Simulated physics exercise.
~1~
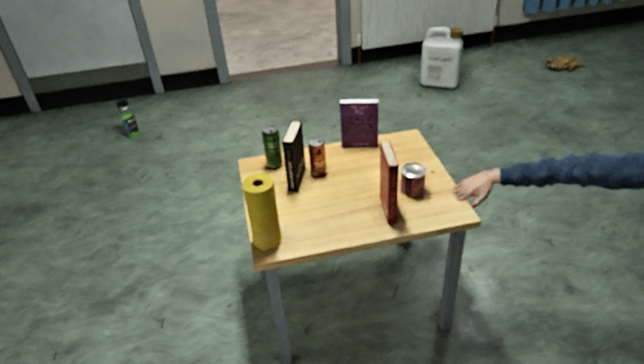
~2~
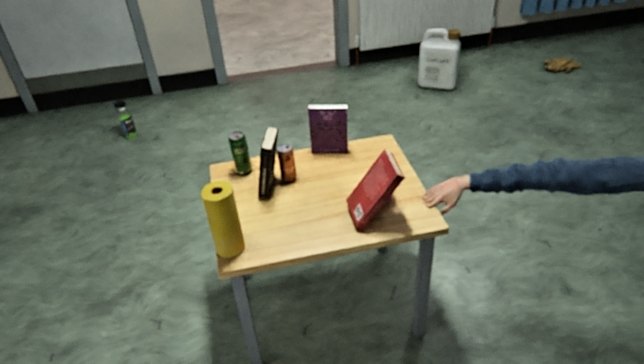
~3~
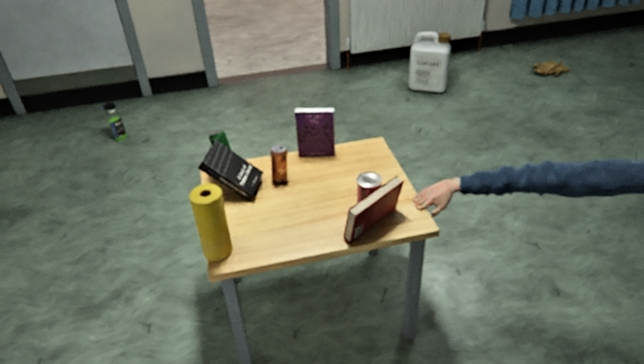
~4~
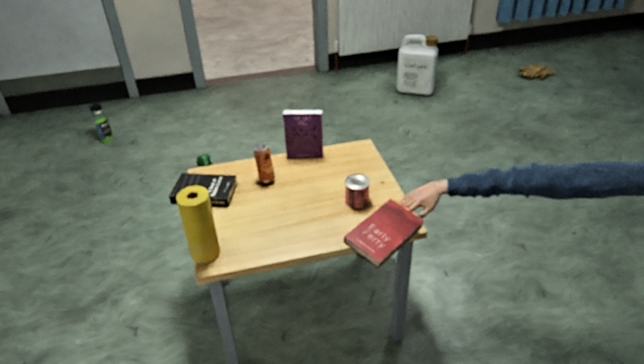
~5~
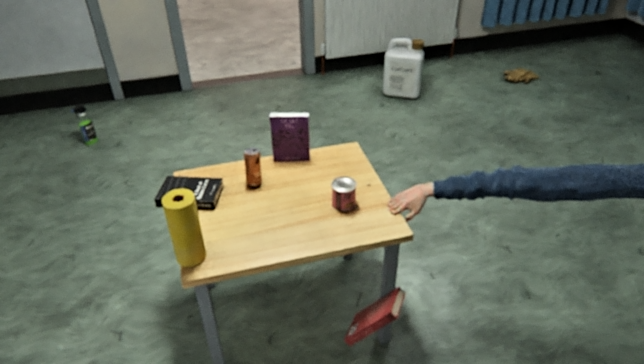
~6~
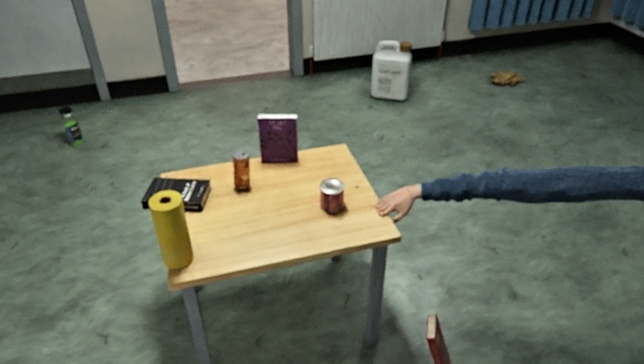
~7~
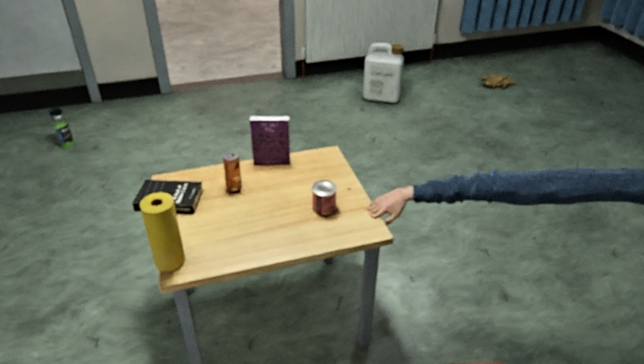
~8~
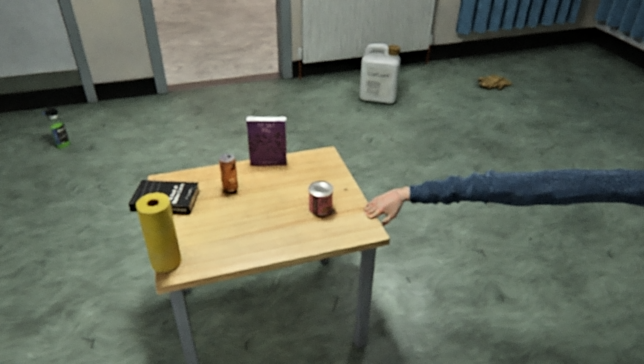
A red book toppled and dropped off the front corner of a small table as a hand at its edge moved it left, while a black book fell flat and a green can disappeared behind it, leaving the purple book, yellow roll and two cans standing.
